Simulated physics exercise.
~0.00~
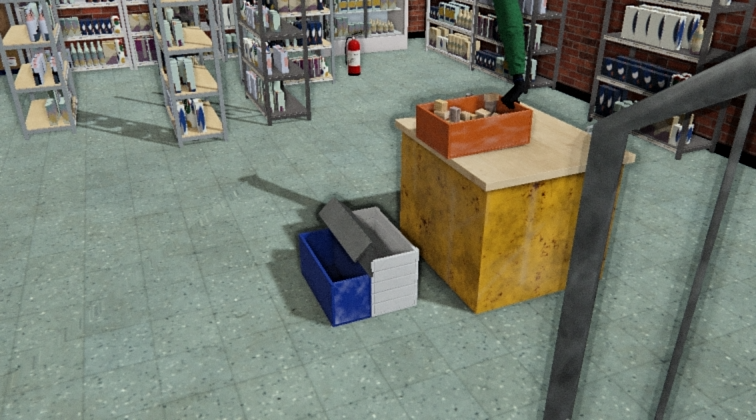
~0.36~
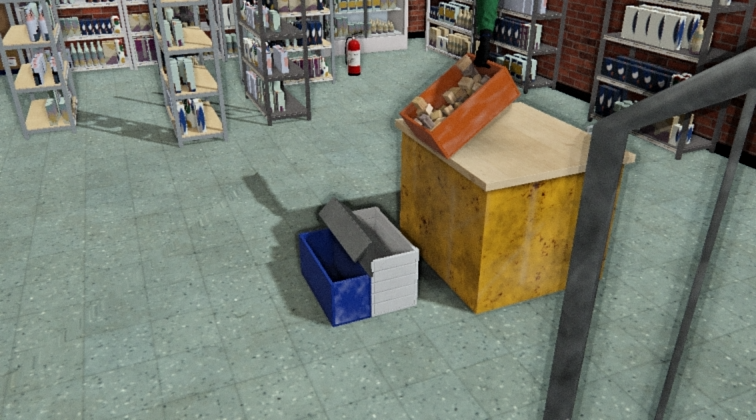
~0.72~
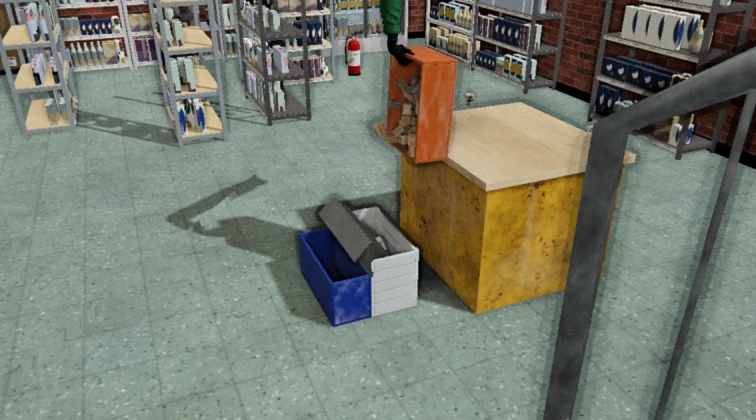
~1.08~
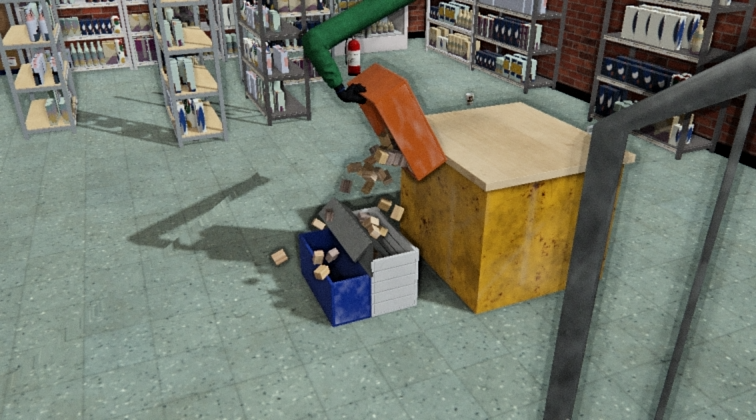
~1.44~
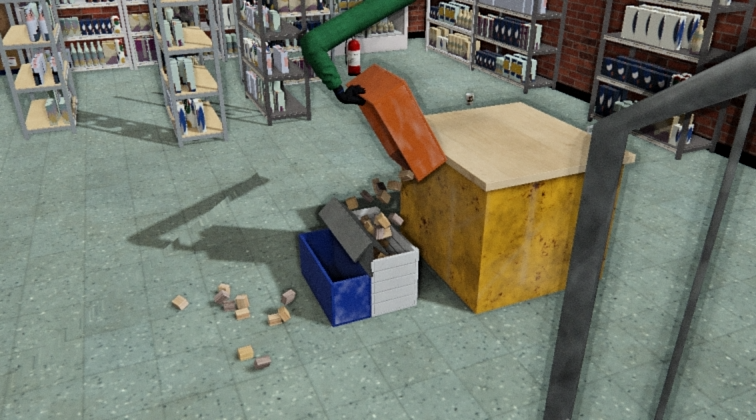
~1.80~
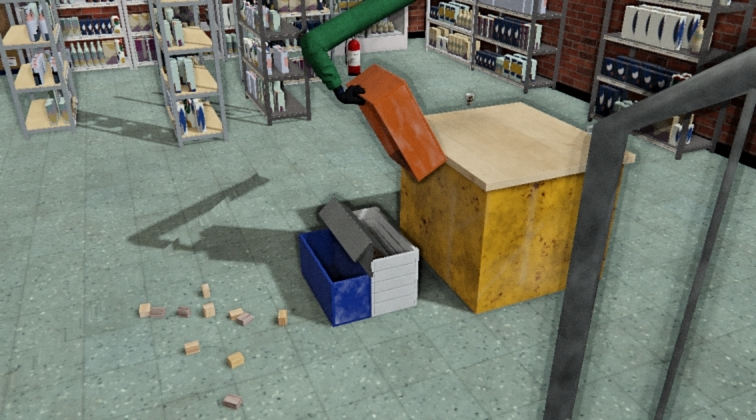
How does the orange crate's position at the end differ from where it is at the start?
At the start the orange crate sits upright on top of the bench, but by the end it is farther left, held steeply tipped over the bench's left edge above the containers.
